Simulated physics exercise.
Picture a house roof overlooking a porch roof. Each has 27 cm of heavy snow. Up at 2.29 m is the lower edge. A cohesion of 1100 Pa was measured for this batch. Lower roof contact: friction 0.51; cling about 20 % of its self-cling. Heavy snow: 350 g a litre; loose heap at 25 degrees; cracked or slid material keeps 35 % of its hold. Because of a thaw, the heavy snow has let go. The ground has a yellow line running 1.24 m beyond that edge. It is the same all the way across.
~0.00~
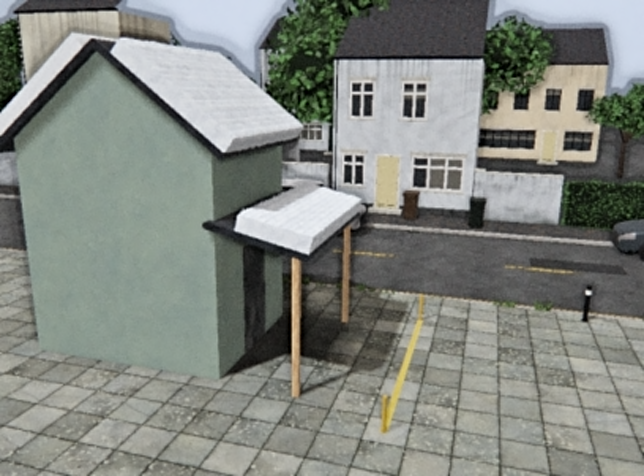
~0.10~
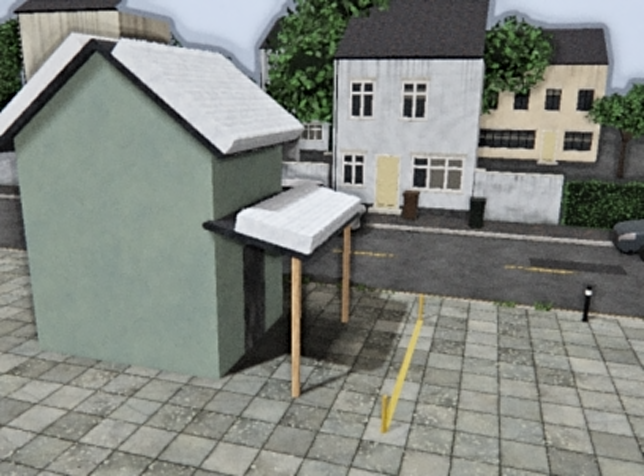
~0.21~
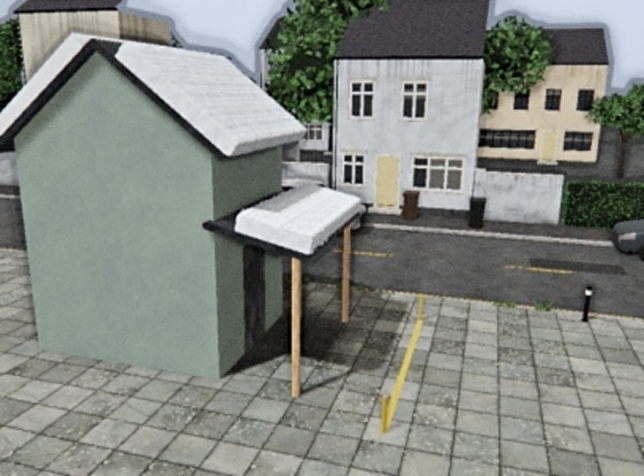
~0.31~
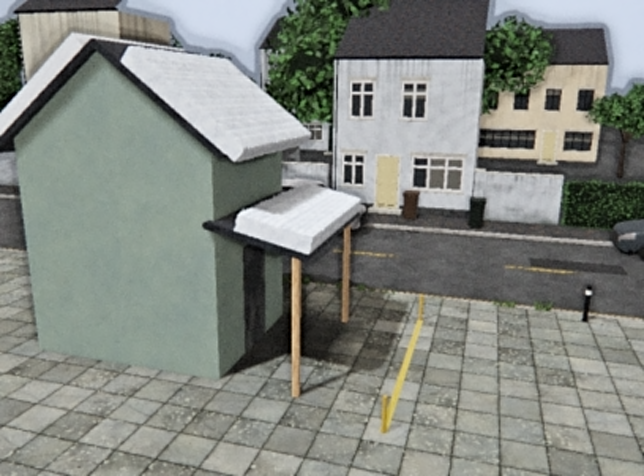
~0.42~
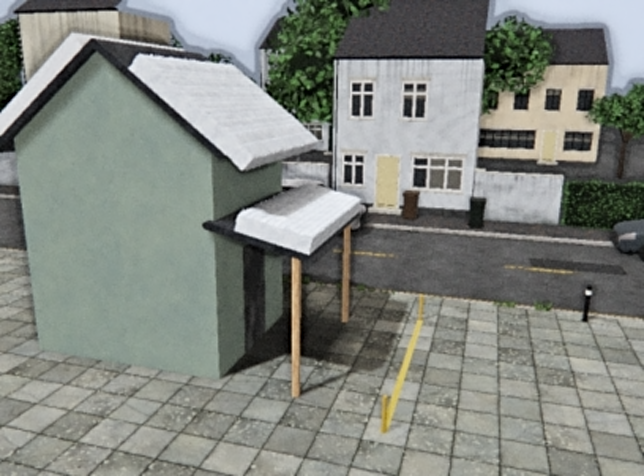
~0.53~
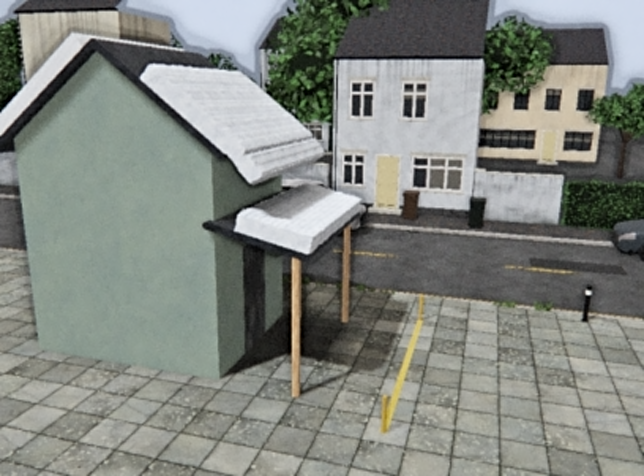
On a green house's roof, a thick snow slab slides down toward the right and cracks.
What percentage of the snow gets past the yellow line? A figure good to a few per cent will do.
I would put it near 42 percent.
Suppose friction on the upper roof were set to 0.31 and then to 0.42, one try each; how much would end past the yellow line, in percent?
Roughly 30 per cent first, roughly 20 per cent second.
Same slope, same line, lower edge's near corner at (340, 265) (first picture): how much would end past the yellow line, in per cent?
Estimate: Approx. 25 %.
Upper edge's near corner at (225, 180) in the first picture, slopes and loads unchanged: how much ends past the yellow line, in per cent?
Roughly 25 %.
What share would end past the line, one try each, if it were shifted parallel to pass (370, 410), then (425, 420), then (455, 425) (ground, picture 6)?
In order, some 50, 30 and 16 percent would end past it.
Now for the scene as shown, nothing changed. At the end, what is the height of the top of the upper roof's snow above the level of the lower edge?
0.4 m, give or take.
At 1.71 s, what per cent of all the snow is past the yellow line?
Roughly 30 per cent.
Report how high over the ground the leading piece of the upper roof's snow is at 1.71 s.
Somewhere around 0.0 metres, I'd say.
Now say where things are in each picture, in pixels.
The first picture shows leading edge of the heavy snow at (226, 143).
The second picture shows leading edge of the heavy snow at (227, 144), its middle shifted 2.2 cm, 1 % of it past the upper edge, in one piece.
The third picture shows leading edge of the heavy snow at (230, 148), its middle shifted 9.0 cm, 4 % of it past the upper edge, in one piece.
The fourth picture shows leading edge of the heavy snow at (236, 153), its middle shifted 21 cm, 9 % of it past the upper edge, in one piece.
The fifth picture shows leading edge of the heavy snow at (245, 151), its middle shifted 38 cm, 17 % of it past the upper edge, in one piece.
The sixth picture shows leading edge of the heavy snow at (255, 171), its middle shifted 60 cm, 27 % of it past the upper edge, cracking.
After 1.07 s, none is below the lower edge and 0 % is past the line.
After 1.71 s, 56 % is below the lower edge and 32 % is past the line.
After 2.36 s, 71 % is below the lower edge and 42 % is past the line.
After 3.00 s, 72 % is below the lower edge and 42 % is past the line.
After 3.20 s, at the end, 72 % is below the lower edge and 42 % is past the line.
